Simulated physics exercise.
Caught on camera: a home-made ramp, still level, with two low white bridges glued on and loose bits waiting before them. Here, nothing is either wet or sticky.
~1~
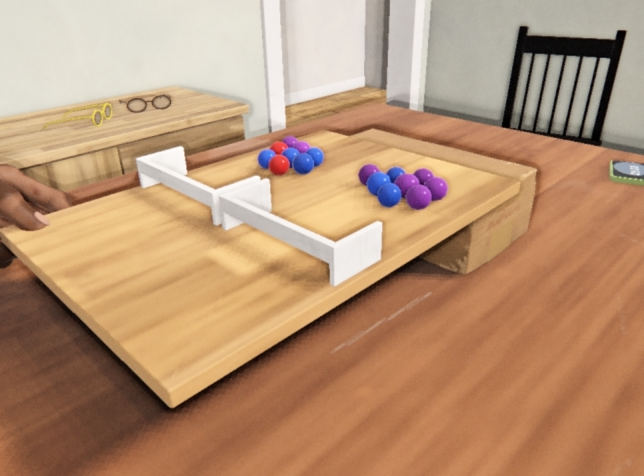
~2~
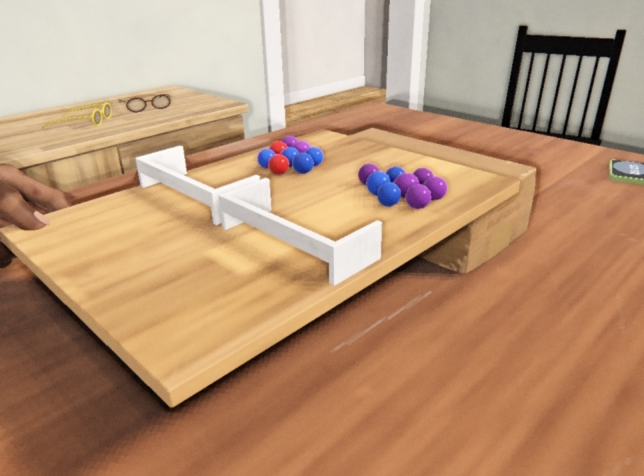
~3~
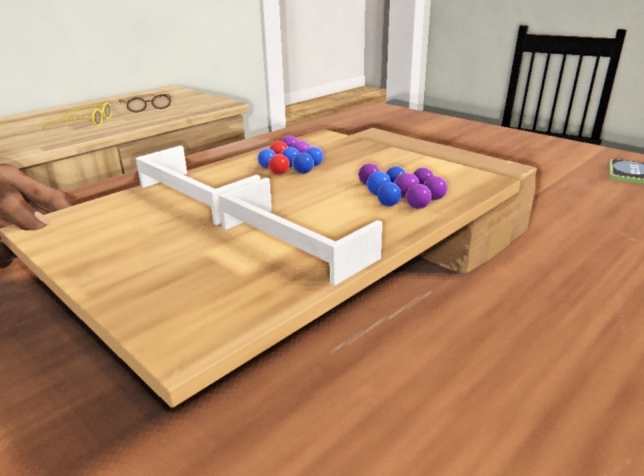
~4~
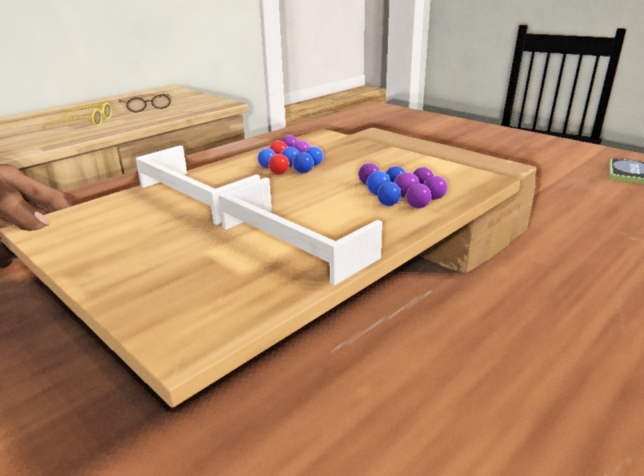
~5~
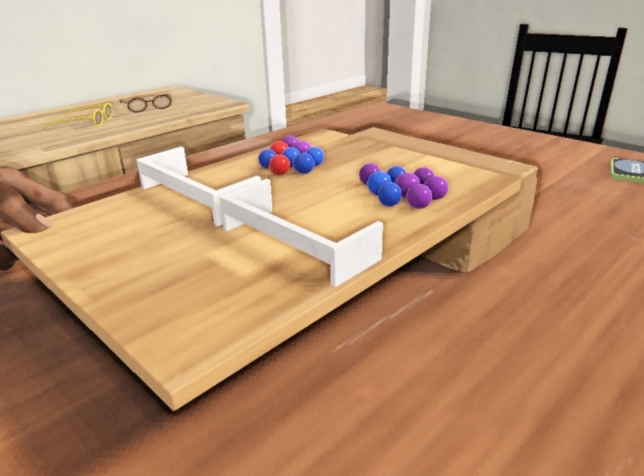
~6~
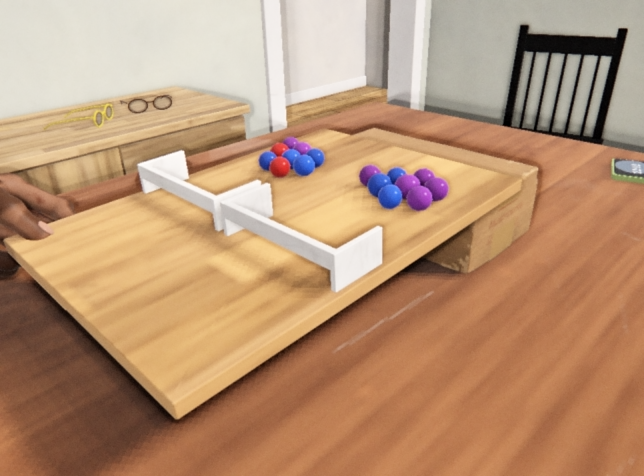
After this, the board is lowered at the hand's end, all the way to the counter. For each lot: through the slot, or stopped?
At its opening the nearer lot is held up; at its opening the farther lot is held up.
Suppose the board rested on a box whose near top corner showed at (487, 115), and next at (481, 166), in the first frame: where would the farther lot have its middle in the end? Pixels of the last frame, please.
(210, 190), then (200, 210).
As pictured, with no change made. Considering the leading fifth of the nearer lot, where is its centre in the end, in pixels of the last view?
Centre close to (300, 292) px.
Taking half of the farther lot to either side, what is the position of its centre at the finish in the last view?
Roughly (199, 230).
Then, 0.36 s after the last picture, board sloping at 8°; nearer lot on its way down; farther lot on its way down.
Then, 0.75 s after the last picture, board sloping at 13°; nearer lot has reached its gate; farther lot has reached its gate.
Then, 1.21 s after the last picture, board resting at 14°; nearer lot has reached its gate; farther lot has reached its gate.
At rest, board resting at 14°; nearer lot gathered behind its gate; farther lot gathered behind its gate.
